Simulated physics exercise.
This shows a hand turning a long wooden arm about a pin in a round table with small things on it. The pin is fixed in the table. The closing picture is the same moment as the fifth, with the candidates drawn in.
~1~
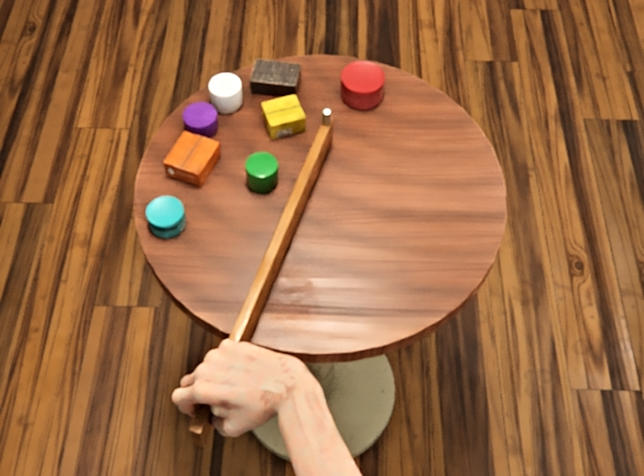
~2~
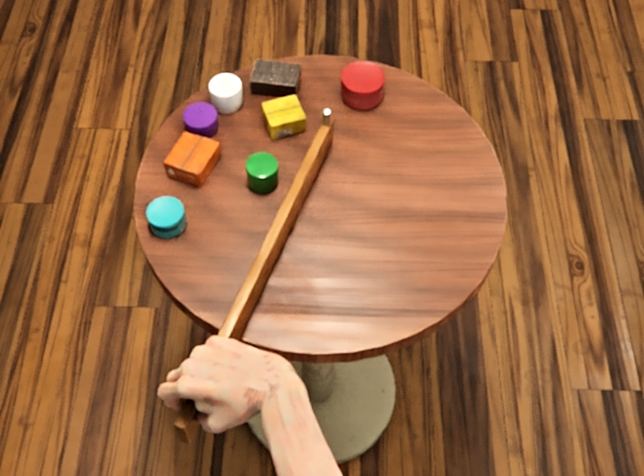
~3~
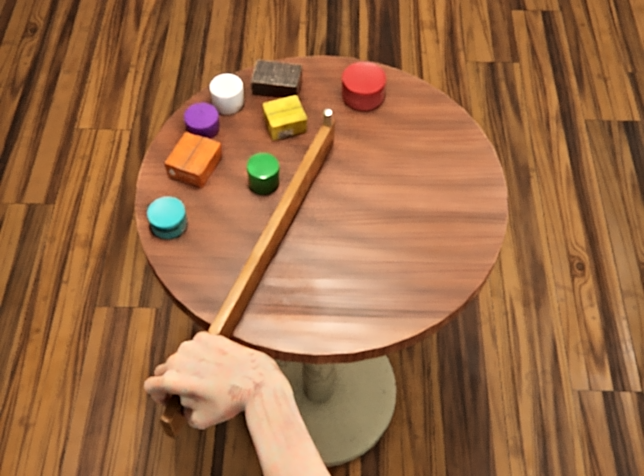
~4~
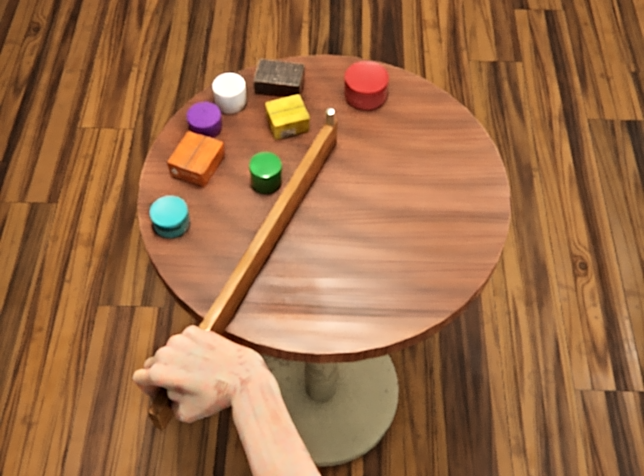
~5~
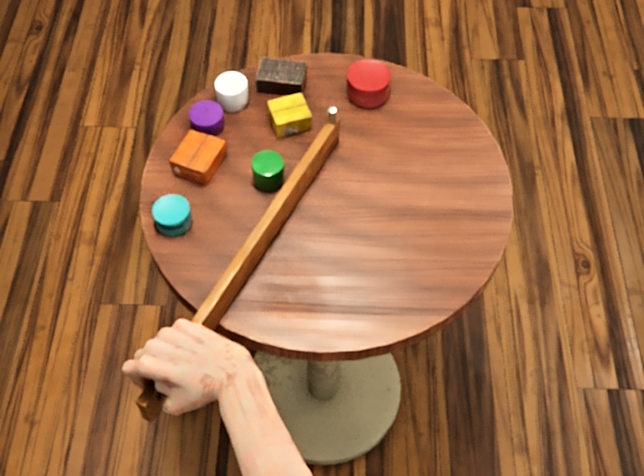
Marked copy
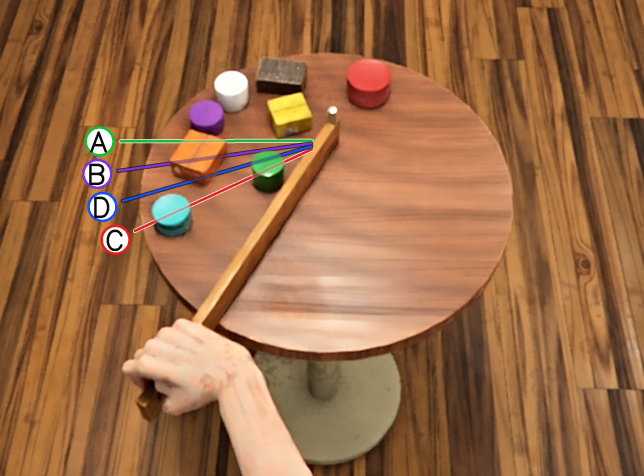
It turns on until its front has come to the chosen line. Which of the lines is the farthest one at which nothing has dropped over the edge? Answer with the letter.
It can go as far as D.
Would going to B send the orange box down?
No.
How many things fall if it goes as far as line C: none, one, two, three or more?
The count is none.
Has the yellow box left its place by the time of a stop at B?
No.
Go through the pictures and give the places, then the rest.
In the first picture, green pot (262, 173); red tub (362, 86); black block (276, 79).
In the second picture, arm (286, 207); orange box (193, 159).
In the third picture, arm (282, 206); white tin (227, 94).
In the fourth picture, arm (280, 204); yellow box (287, 118).
In the fifth picture, arm (278, 201); red tub (368, 84); black block (282, 77); orange box (199, 158).
On the copy, A at (216, 141); B at (216, 157); C at (227, 189); D at (219, 173).
On D. First, arm (253, 186); green pot (263, 168); turquoise jar (173, 216).
Then, arm (234, 166); turquoise jar (158, 198); green pot (251, 155).
Finally, arm (226, 151); turquoise jar (144, 173); orange box (196, 149); nothing has fallen.
By contrast, A drops the turquoise jar; B drops the turquoise jar; C is safe but short.
